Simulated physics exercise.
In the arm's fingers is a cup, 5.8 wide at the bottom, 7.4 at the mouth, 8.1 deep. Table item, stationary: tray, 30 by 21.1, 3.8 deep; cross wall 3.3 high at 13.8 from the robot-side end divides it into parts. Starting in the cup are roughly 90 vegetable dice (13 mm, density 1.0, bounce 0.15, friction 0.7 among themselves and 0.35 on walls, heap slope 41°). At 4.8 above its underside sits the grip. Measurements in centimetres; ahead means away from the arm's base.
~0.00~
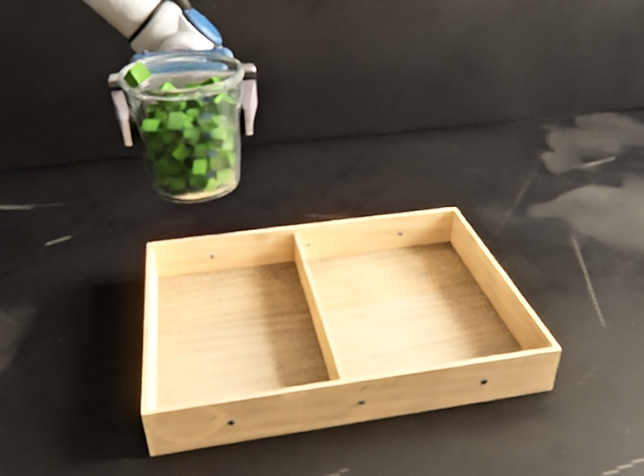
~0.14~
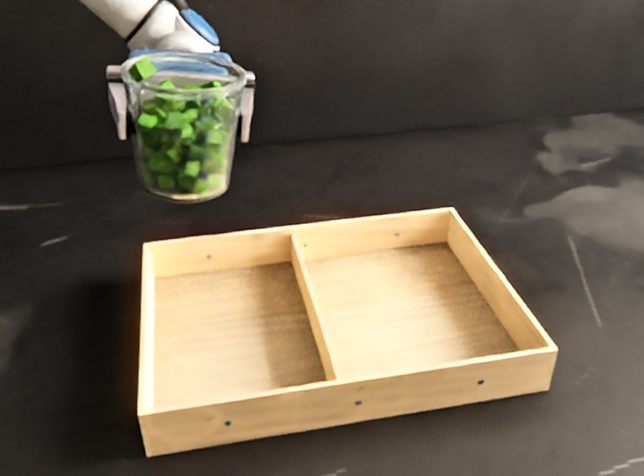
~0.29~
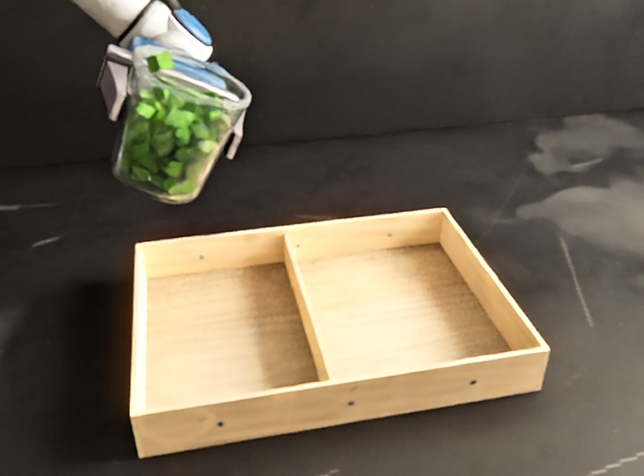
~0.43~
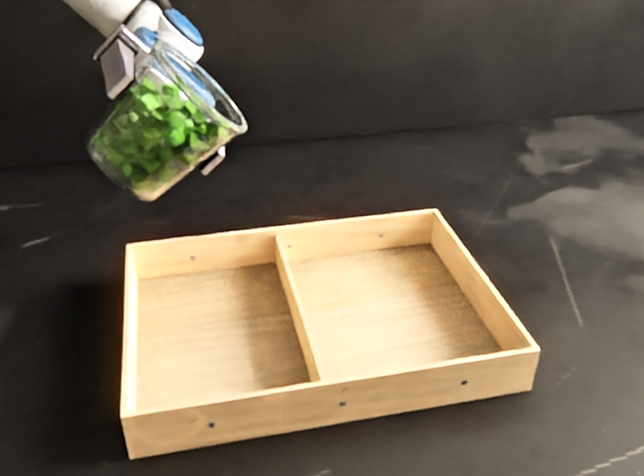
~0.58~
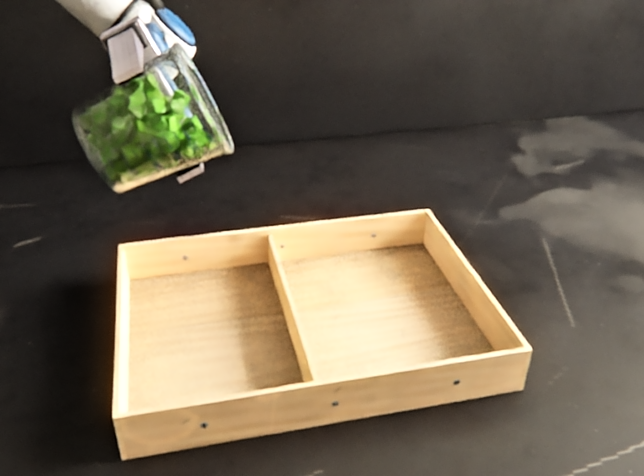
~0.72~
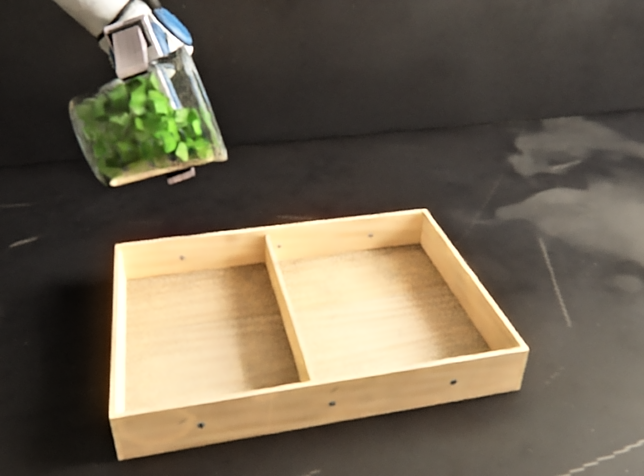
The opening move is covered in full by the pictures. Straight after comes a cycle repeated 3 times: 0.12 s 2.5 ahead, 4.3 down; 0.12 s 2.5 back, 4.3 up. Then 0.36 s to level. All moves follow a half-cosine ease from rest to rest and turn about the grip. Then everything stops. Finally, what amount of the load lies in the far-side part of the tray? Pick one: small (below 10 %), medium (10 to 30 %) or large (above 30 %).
Small.
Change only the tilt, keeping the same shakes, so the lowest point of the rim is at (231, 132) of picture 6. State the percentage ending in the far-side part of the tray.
That comes to some 0 percent.
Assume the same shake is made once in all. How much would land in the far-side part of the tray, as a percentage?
Roughly 0 percent.
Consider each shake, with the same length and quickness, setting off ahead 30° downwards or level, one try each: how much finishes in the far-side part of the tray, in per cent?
Roughly 25 per cent, then 55 per cent.
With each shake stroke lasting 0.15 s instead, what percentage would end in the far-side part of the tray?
About 0 per cent in that case.
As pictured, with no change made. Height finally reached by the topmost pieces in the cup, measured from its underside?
Top of the fill: Near 8.0 cm.
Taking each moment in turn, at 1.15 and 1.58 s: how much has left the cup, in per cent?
Readings in order: 5, 10.
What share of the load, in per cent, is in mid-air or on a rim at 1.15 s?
It amounts to roughly 2 in a hundred.
By 1.15 s, tilted 74° forward, highest piece 21 above the table; 83 in the cup, 1 in the robot-side part, 2 in flight or on a rim.
By 1.58 s, tilted 48° forward, highest piece 21 above the table; 77 in the cup, 6 in the robot-side part, 2 in the far-side part, 1 in flight or on a rim.
By 2.00 s, level, highest piece 24 above the table; 77 in the cup, 6 in the robot-side part, 3 in the far-side part.
By 3.05 s, level, highest piece 24 above the table; 77 in the cup, 6 in the robot-side part, 3 in the far-side part.
Final count, 77 in the cup, 6 in the robot-side part, 3 in the far-side part. That is 3 % in the far-side part of the tray.
